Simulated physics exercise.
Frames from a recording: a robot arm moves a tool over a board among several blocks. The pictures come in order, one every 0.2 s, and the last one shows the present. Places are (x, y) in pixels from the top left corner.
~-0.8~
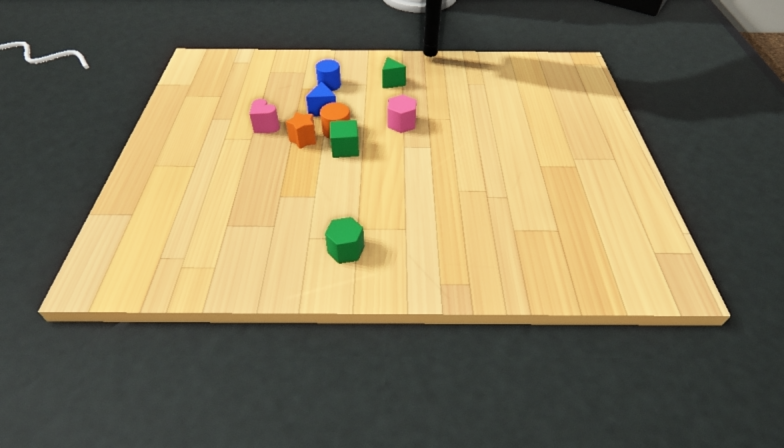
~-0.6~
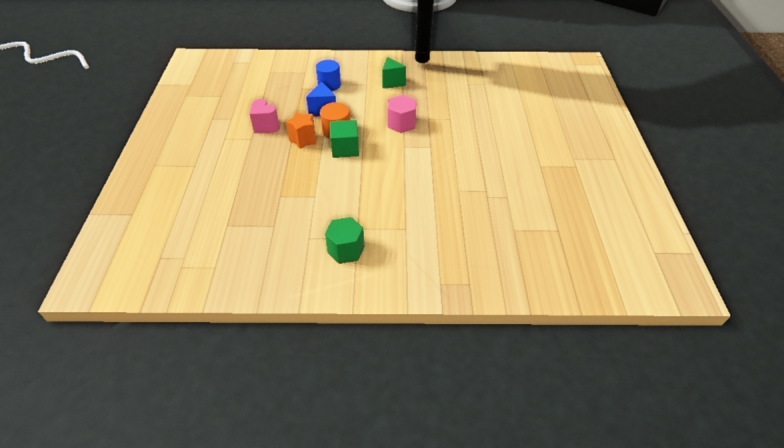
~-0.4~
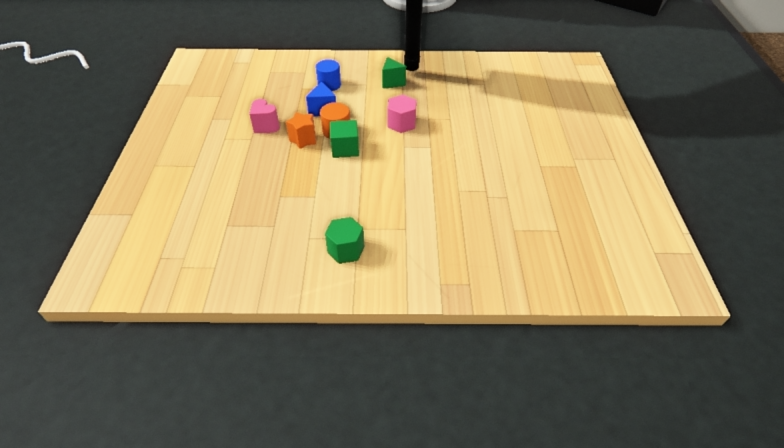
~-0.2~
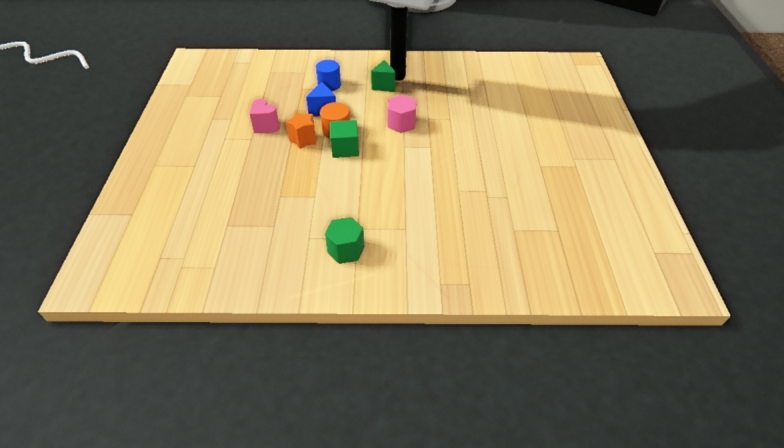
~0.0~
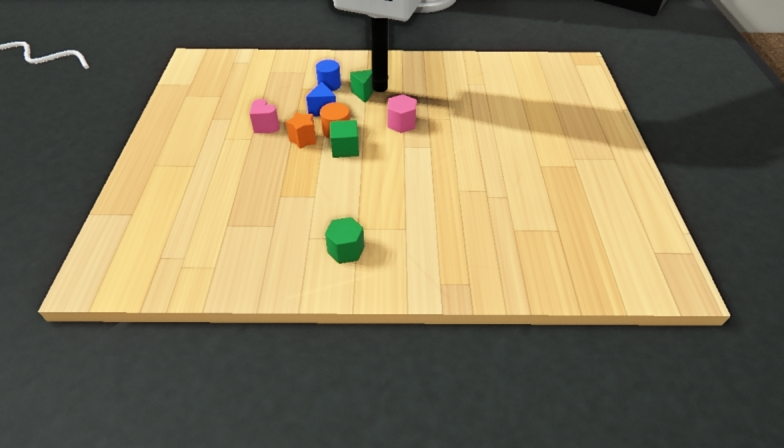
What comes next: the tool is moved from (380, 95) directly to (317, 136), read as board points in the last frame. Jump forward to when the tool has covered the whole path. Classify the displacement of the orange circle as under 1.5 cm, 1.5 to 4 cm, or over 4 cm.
Final distance: More than 4 cm.
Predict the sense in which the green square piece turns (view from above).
From above, it turns counterclockwise.
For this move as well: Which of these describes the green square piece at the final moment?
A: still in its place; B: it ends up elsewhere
Choice B: It ends up elsewhere.
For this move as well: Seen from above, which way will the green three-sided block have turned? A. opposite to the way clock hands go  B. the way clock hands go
Letter B.
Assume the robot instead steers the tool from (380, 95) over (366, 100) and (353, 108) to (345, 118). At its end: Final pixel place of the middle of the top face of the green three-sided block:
Top centre: (349, 76).
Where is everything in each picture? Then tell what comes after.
The first frame shows lower end of the tool (430, 54), tops of blocks, orange star block (301, 120), orange circle (335, 111), green square piece (344, 128), green three-sided block (392, 64).
The second frame shows tool (422, 60), blocks as before.
The third frame shows tool (412, 68), blocks as before.
The fourth frame shows tool (398, 77), green three-sided block (384, 67).
The fifth frame shows tool (380, 88), orange star block (301, 120), orange circle (335, 111), green square piece (344, 128), green three-sided block (363, 74).
The first path, step by step. One third of the way, tool (359, 101); green three-sided block (356, 76), turned 20° clockwise.
Two thirds of the way, tool (337, 116); orange circle (329, 116); green square piece (344, 131), turned 15° anticlockwise; green three-sided block (356, 76), turned 20° clockwise.
At the end, tool (316, 130); orange star block (293, 123), turned 30° clockwise; orange circle (316, 131); green square piece (344, 137), turned 55° anticlockwise; green three-sided block (356, 76), turned 20° clockwise.
